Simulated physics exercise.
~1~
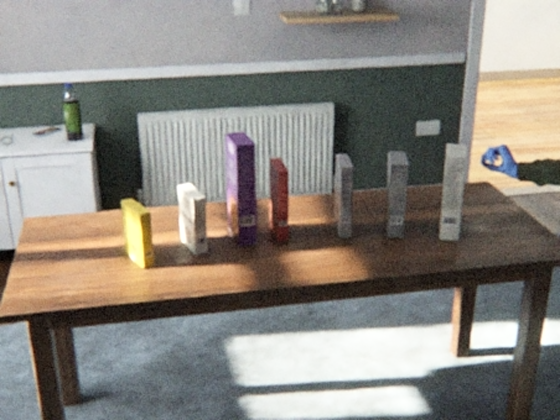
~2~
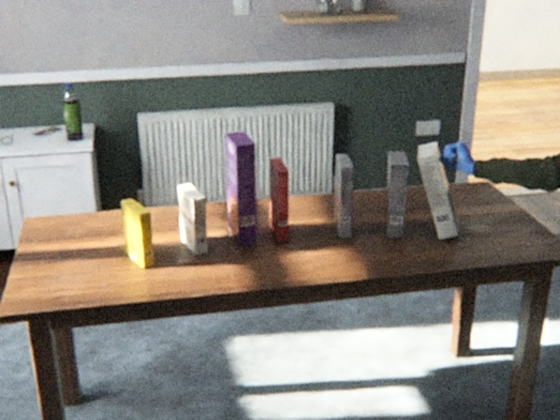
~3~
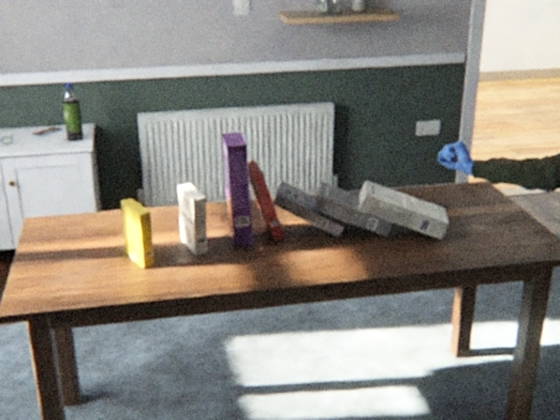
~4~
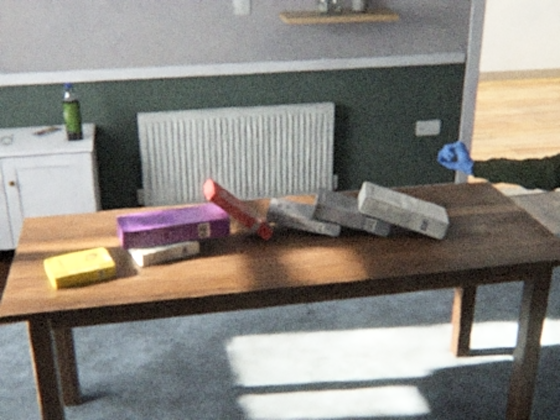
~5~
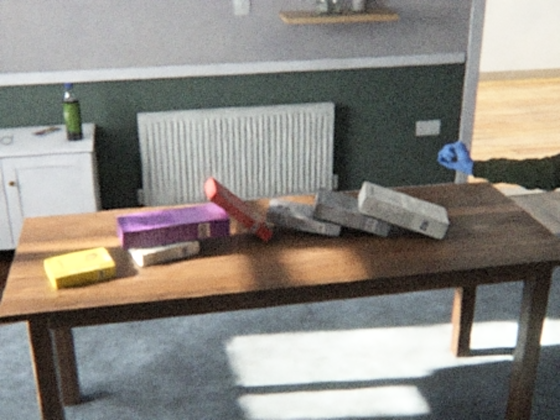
A blue-gloved hand reached in from the right and tipped the end box in a curved row of seven standing on a wooden table, and the boxes toppled leftward one after another until the purple and yellow ones lay flat and the red one rested aslant.
